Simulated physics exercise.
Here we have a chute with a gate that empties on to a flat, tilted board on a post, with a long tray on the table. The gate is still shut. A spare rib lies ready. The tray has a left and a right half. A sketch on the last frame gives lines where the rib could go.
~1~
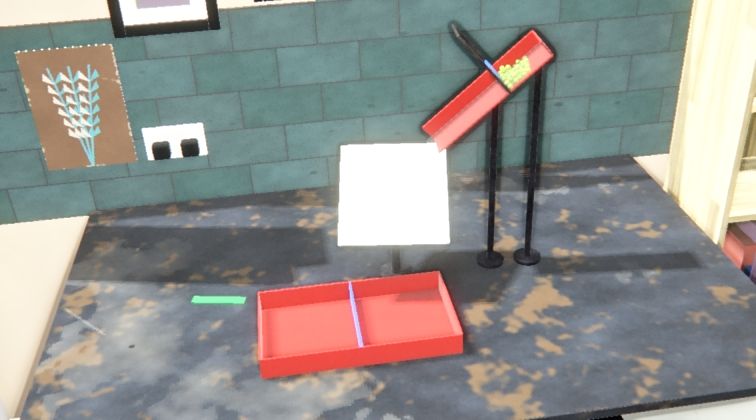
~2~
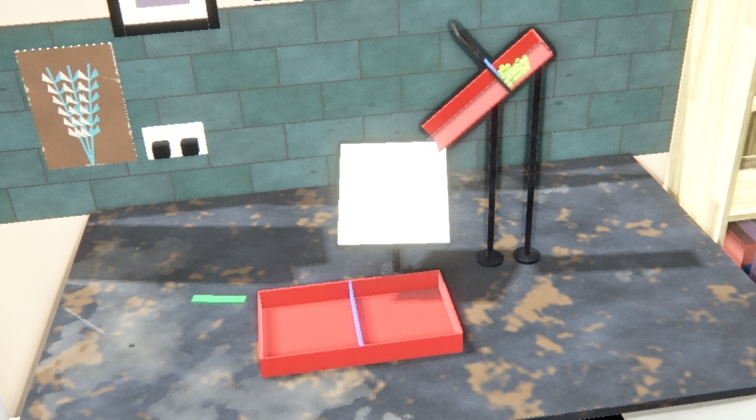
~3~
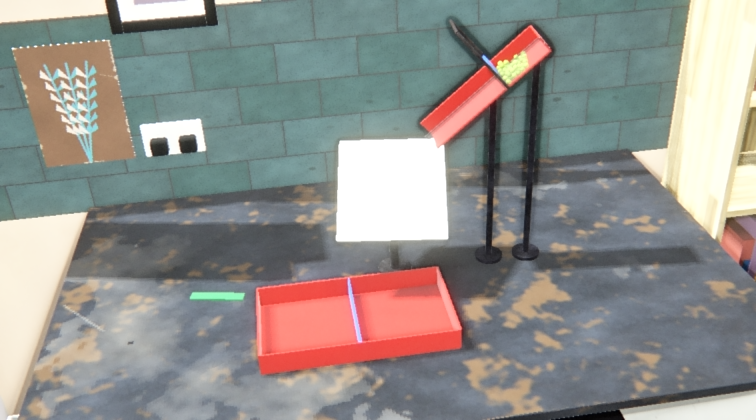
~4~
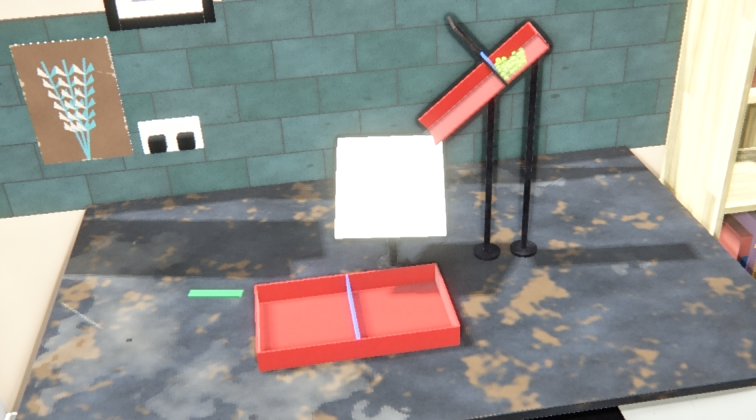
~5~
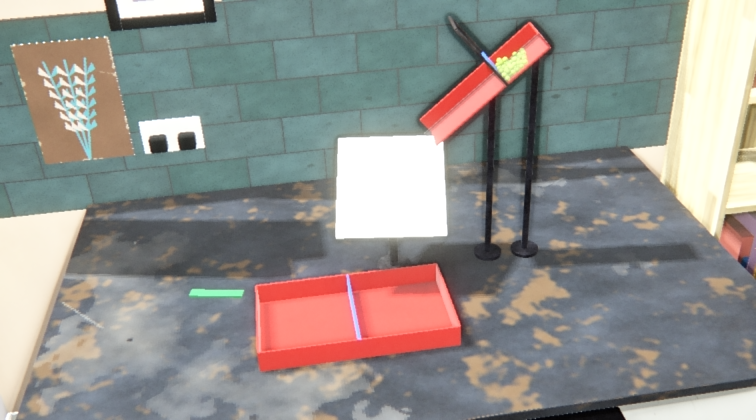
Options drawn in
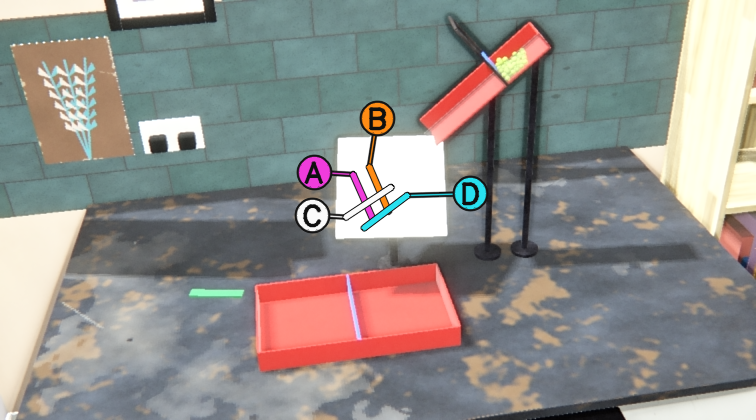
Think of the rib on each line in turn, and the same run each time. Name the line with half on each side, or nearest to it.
Go for C.
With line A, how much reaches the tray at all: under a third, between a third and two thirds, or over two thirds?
Line A gives over two thirds.
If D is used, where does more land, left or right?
The left half.
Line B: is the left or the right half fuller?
More lands on the right.
On the marked copy, line A from (353, 174) to (372, 219); line B from (369, 166) to (388, 211); line C from (391, 187) to (345, 217); line D from (407, 195) to (364, 227).
With A, of what is caught, not one piece in the left half, every piece in the right.
With B, of what is caught, not one piece in the left half, every piece in the right.
With C, of what is caught, roughly two thirds in the left half, roughly a third in the right.
With D, of what is caught, almost all in the left half, just a few in the right.
